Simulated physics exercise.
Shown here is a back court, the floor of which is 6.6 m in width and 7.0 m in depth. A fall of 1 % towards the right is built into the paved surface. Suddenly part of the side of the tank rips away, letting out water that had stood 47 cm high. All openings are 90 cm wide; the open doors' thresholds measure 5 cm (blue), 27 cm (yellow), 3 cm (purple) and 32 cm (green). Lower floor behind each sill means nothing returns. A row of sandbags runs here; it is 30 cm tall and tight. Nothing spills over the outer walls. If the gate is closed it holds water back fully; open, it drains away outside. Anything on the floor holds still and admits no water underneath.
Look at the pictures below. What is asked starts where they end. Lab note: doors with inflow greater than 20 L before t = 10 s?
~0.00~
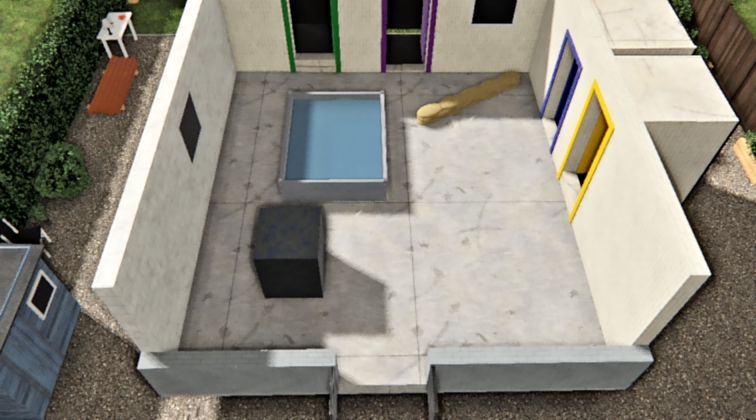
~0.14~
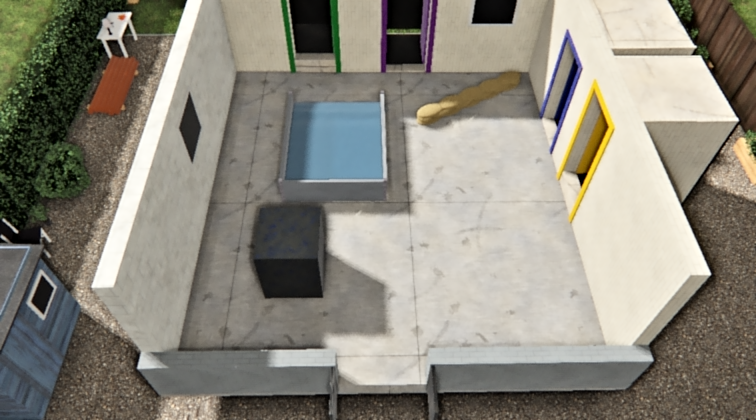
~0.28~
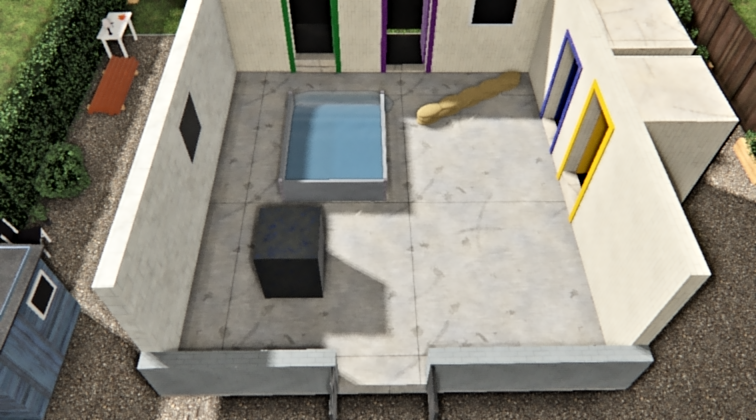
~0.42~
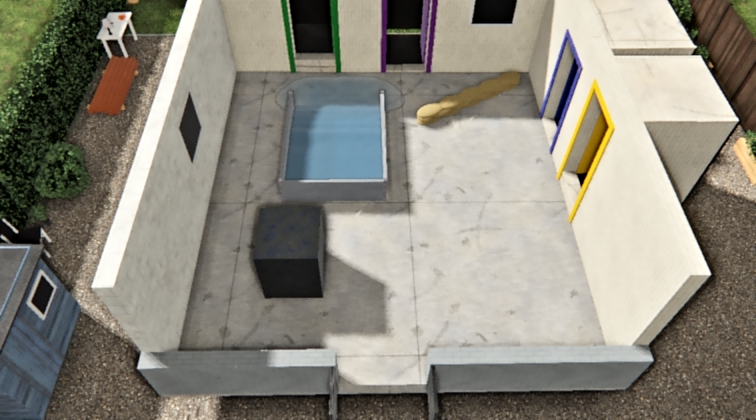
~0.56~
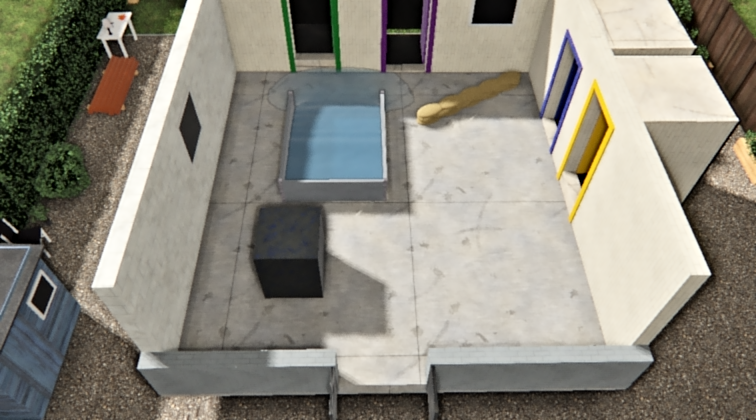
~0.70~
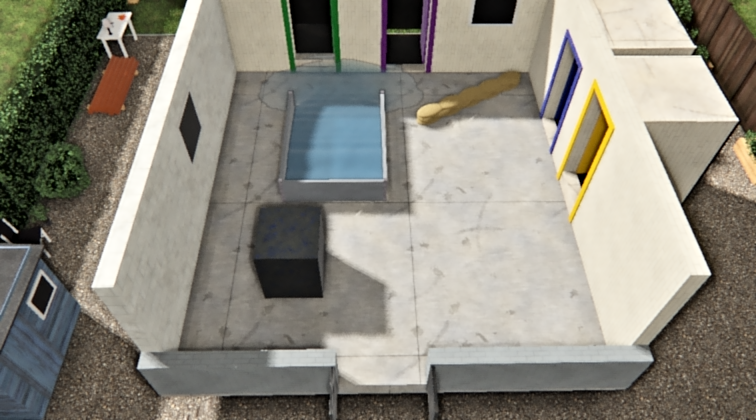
The blue door is going to hold within the limit; the yellow door is going to hold within the limit; the purple door is going to break the limit; the green door is going to hold within the limit.
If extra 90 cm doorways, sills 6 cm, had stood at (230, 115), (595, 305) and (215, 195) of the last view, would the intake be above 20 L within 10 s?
First doorway gets there, second falls short, third falls short.
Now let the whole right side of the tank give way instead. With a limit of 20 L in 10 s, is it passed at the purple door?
Note: Purple door, beyond the mark.
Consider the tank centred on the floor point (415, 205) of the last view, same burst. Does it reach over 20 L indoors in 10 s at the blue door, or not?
So the blue door tops the limit.
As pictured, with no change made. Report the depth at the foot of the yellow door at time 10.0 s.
I'd put it at around 1.5 cm deep.
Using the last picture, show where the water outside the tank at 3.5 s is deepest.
Pixel (525, 76), about.
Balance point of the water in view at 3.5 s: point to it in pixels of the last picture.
It lies at roughly (342, 112) in pixels.
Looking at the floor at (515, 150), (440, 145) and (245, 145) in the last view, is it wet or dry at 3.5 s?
Respectively: Was missed, was missed, got hit.
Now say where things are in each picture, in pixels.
In the first frame, still water, 47 cm deep, in the tank at (335, 137).
In the second frame, water pours out on the tank's far side and has run 1.0 m, to a hidden place; typically 6 cm deep outside, 47 cm at the tank's back.
In the third frame, water pours out on the tank's far side and has run 1.2 m, to (388, 101); typically 9 cm deep outside, 47 cm at the tank's back.
In the fourth frame, water pours out on the tank's far side and has run 1.4 m, to (390, 86); typically 7 cm deep outside, 47 cm at the tank's back.
In the fifth frame, the front is at (387, 73), 1.7 m from the gap on the tank's far side; 3.2 m2 of floor is under water; 47 cm left at the back of the tank.
In the sixth frame, water pours out on the tank's far side and has run 2.0 m, to (403, 73); typically 8 cm deep outside, 46 cm at the tank's back.
After 1.4 s water covers 10 % of the floor and is deepest (35 cm) near (342, 76); blue door not reached, yellow door not reached, purple door 13 cm at the sill, 16 L in, green door 31 cm at the sill, 1 L in.
After 2.2 s water covers 15 % of the floor and is deepest (32 cm) near (334, 76); blue door not reached, yellow door not reached, purple door 14 cm at the sill, 59 L in, green door 30 cm at the sill, 2 L in.
After 3.5 s water covers 30 % of the floor and is deepest (34 cm) near (525, 76); blue door 3 cm at the sill, 0 L in, yellow door not reached, purple door 10 cm at the sill, 120 L in, green door 18 cm at the sill, 2 L in.
After 6.0 s water covers 60 % of the floor and is deepest (20 cm) near (525, 76); blue door 3 cm at the sill, 0 L in, yellow door 2 cm at the sill, 0 L in, purple door 10 cm at the sill, 165 L in, green door 9 cm at the sill, 2 L in.
After 10.0 s water covers 85 % of the floor and is deepest (10 cm) near (525, 76); blue door 1 cm at the sill, 0 L in, yellow door 2 cm at the sill, 0 L in, purple door 8 cm at the sill, 270 L in, green door 5 cm at the sill, 2 L in.
